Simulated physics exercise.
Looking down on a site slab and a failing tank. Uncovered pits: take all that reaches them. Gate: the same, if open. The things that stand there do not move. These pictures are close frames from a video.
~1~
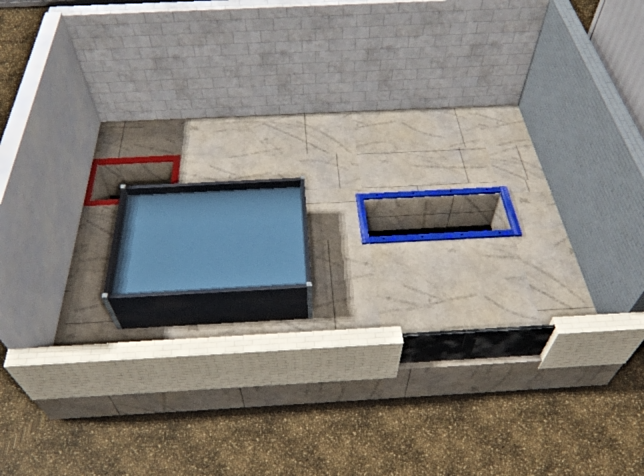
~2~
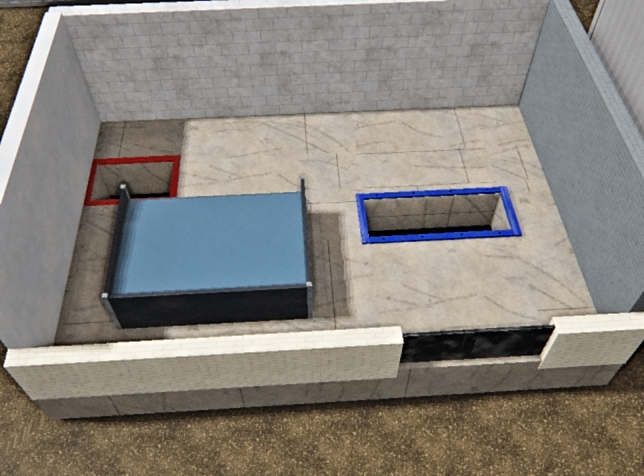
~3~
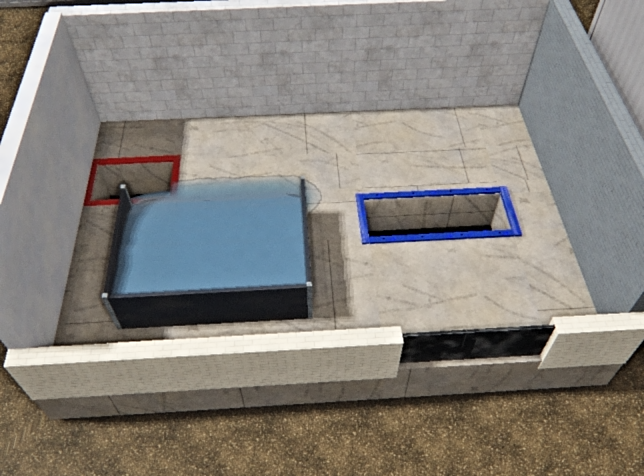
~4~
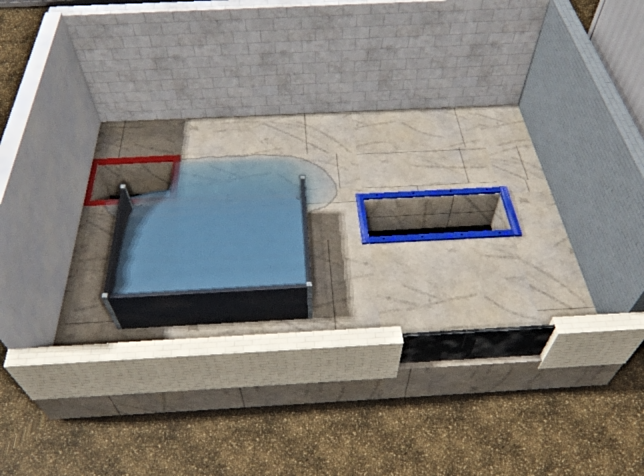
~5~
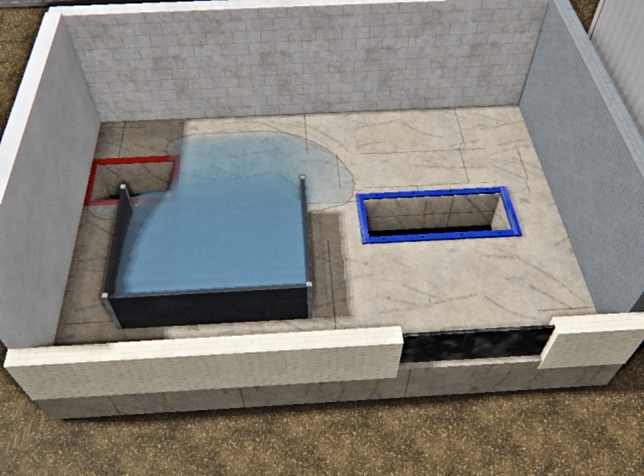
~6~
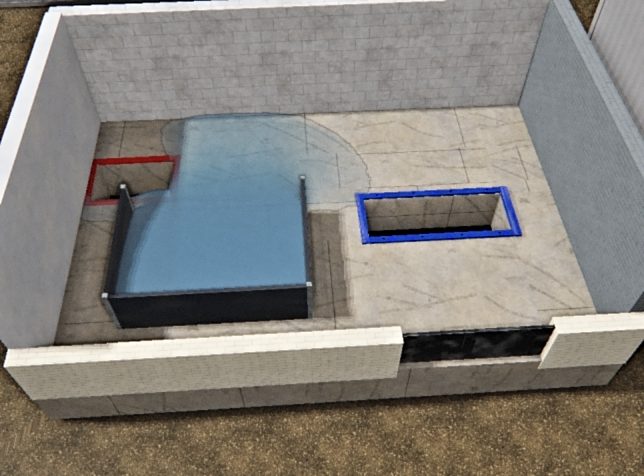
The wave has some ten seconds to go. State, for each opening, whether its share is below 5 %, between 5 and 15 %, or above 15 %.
The gate ends up with a share that stays below five per cent, the red pit ends up with a share topping fifteen per cent, the blue pit ends up with a share within five to fifteen per cent.
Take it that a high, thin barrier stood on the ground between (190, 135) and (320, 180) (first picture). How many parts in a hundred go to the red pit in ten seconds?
The red pit gets 65 per cent.
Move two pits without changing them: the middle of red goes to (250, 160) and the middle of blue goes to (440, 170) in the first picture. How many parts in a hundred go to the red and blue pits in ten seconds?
Red has 60 parts of a hundred and blue has 4.
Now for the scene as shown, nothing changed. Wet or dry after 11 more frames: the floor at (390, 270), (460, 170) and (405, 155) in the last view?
In turn: Not flooded, clear, awash.
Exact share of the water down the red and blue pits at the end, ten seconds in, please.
Roughly 48 and 8 %.
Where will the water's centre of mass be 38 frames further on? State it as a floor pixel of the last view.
Estimate: (357, 194).
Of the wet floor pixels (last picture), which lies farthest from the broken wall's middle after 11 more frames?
At roughly (501, 111).
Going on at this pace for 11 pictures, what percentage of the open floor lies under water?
That comes to about 40 per cent.
A moment on, water covers 30 % of the floor; the gate 0 %, the red pit 10 %, the blue pit 0 %.
Next, water covers 40 % of the floor; the gate 0 %, the red pit 17 %, the blue pit 0 %.
Then, water covers 55 % of the floor; the gate 0 %, the red pit 28 %, the blue pit 0 %.
Later, water covers 70 % of the floor; the gate 0 %, the red pit 41 %, the blue pit 4 %.
In the end, water covers 90 % of the floor; the gate 0 %, the red pit 47 %, the blue pit 7 %.
